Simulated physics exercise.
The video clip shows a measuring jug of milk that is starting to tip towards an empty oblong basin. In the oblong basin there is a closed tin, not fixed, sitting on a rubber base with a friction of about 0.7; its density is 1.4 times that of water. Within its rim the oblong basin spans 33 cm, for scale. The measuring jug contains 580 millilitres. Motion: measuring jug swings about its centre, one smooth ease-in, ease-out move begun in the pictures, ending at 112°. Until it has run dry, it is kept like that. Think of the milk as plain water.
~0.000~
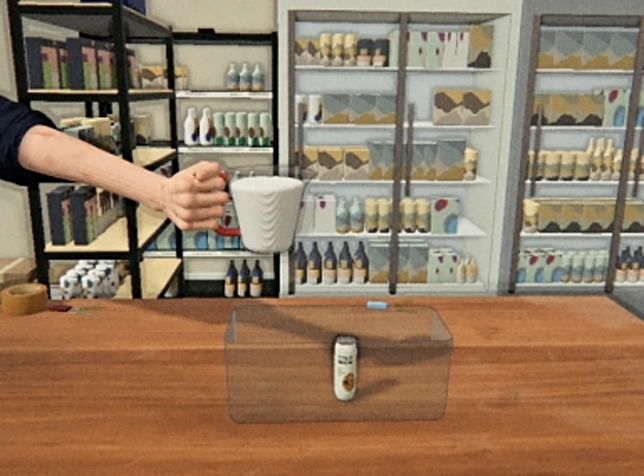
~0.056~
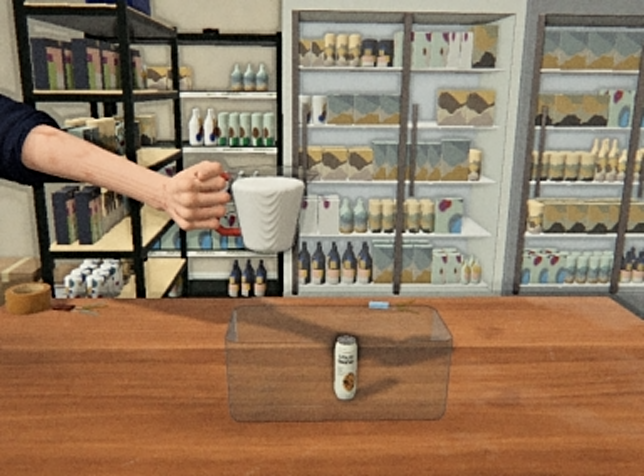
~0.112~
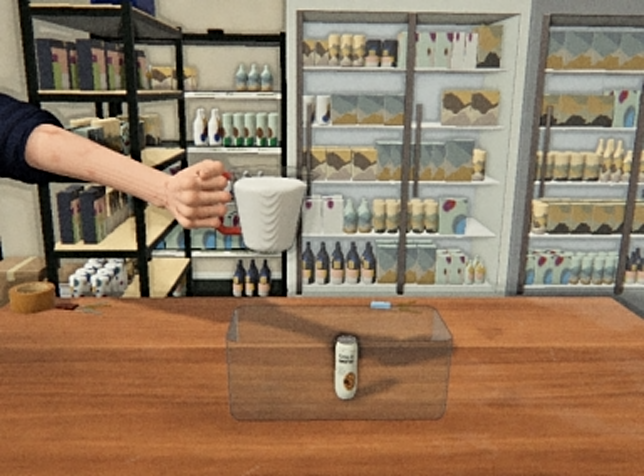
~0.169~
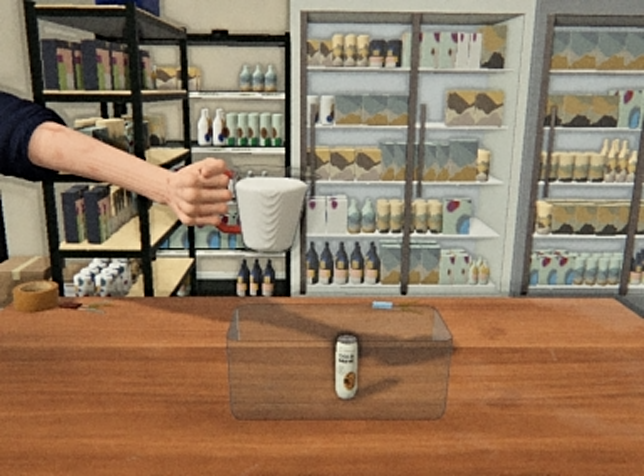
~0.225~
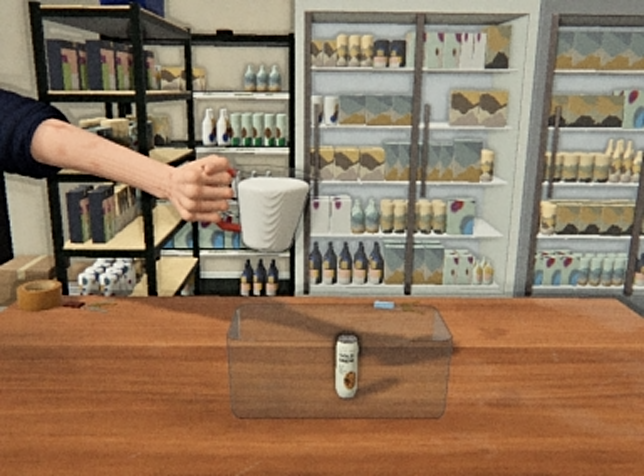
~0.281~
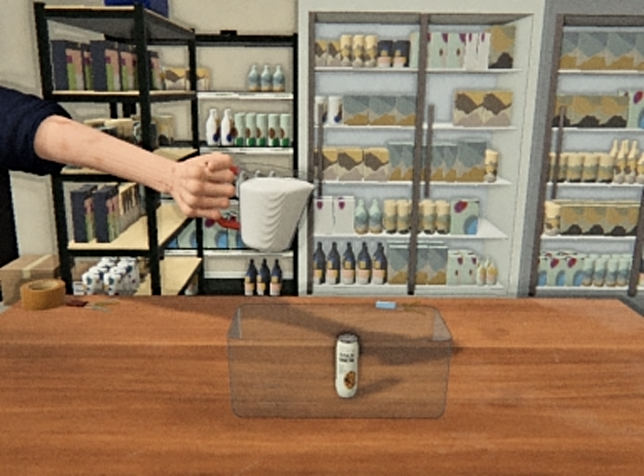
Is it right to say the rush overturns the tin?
You'll see it resist.
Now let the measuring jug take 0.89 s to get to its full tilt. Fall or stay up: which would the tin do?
Then the tin does not tip.
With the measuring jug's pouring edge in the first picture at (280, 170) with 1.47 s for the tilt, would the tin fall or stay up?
Then the tin remains standing.
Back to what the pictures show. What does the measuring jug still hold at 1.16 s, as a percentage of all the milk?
Remaining share: Approx. 12 %.
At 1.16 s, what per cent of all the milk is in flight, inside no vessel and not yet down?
Some 18 per cent.
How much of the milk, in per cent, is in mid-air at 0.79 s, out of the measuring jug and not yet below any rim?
It comes to about 20 percent.
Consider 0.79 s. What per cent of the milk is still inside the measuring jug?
72 %.
Then, 0.79 s in, the tilt is 62° and 72 per cent is still to pour; the tin stands where it began.
Then, 1.16 s in, the tilt is 100° and 12 per cent is still to pour; the tin stands where it began.
Then, 1.55 s in, the tilt is 112° and 0 per cent is still to pour; the tin stands where it began.
Then, 1.97 s in, the tilt is 112° and 0 per cent is still to pour; the tin stands where it began.
Finally, the tin stands where it began.
